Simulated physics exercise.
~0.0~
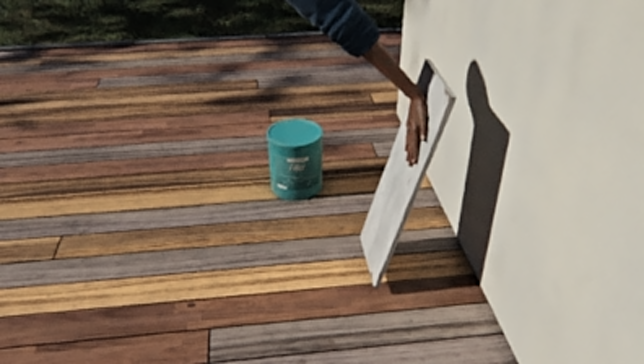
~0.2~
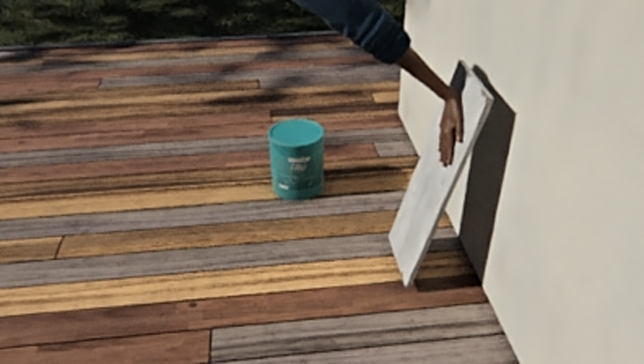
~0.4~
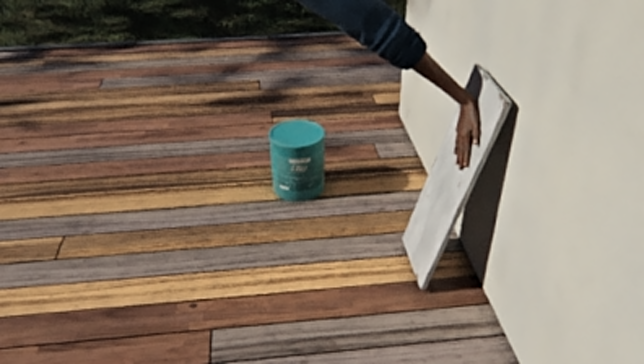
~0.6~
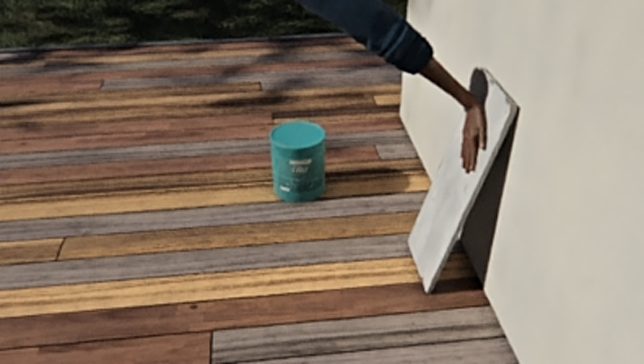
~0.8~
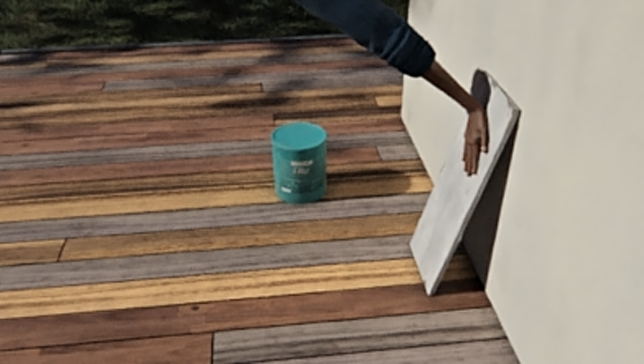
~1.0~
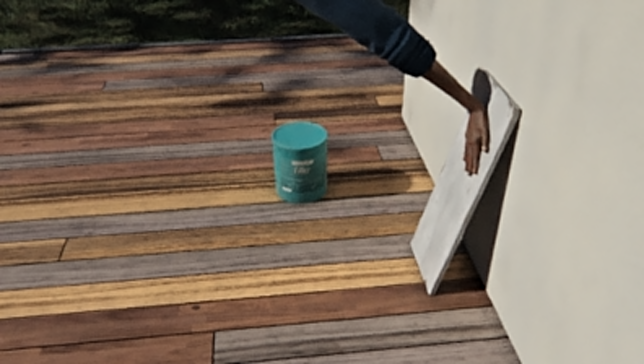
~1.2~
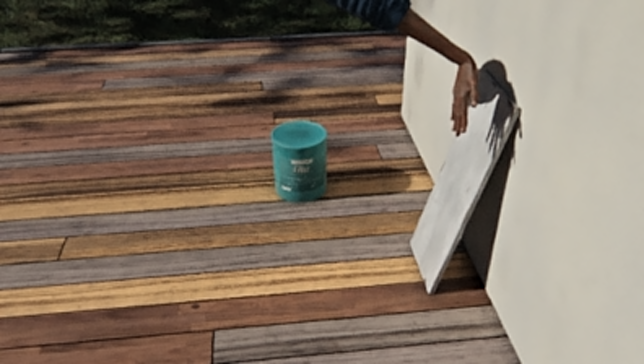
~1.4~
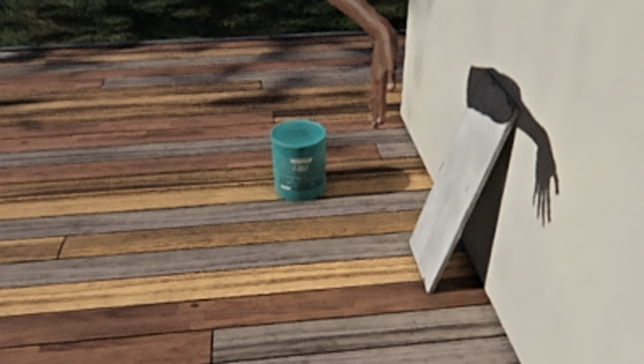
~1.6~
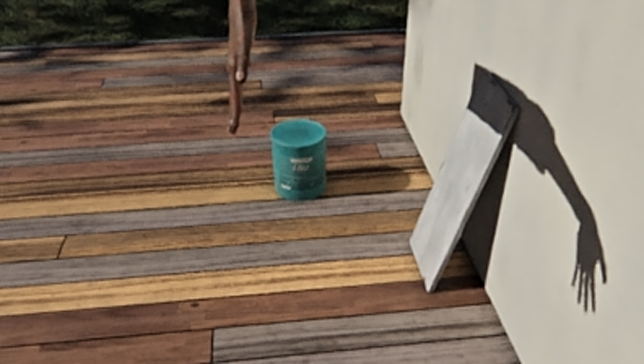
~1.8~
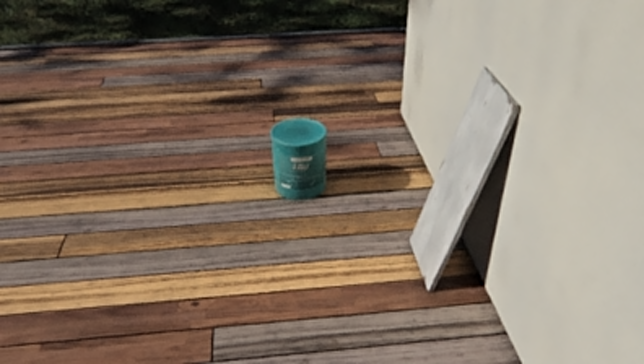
A hand leaning a white board against a pale wall beside a turquoise pail, then letting go and withdrawing as it stays propped.
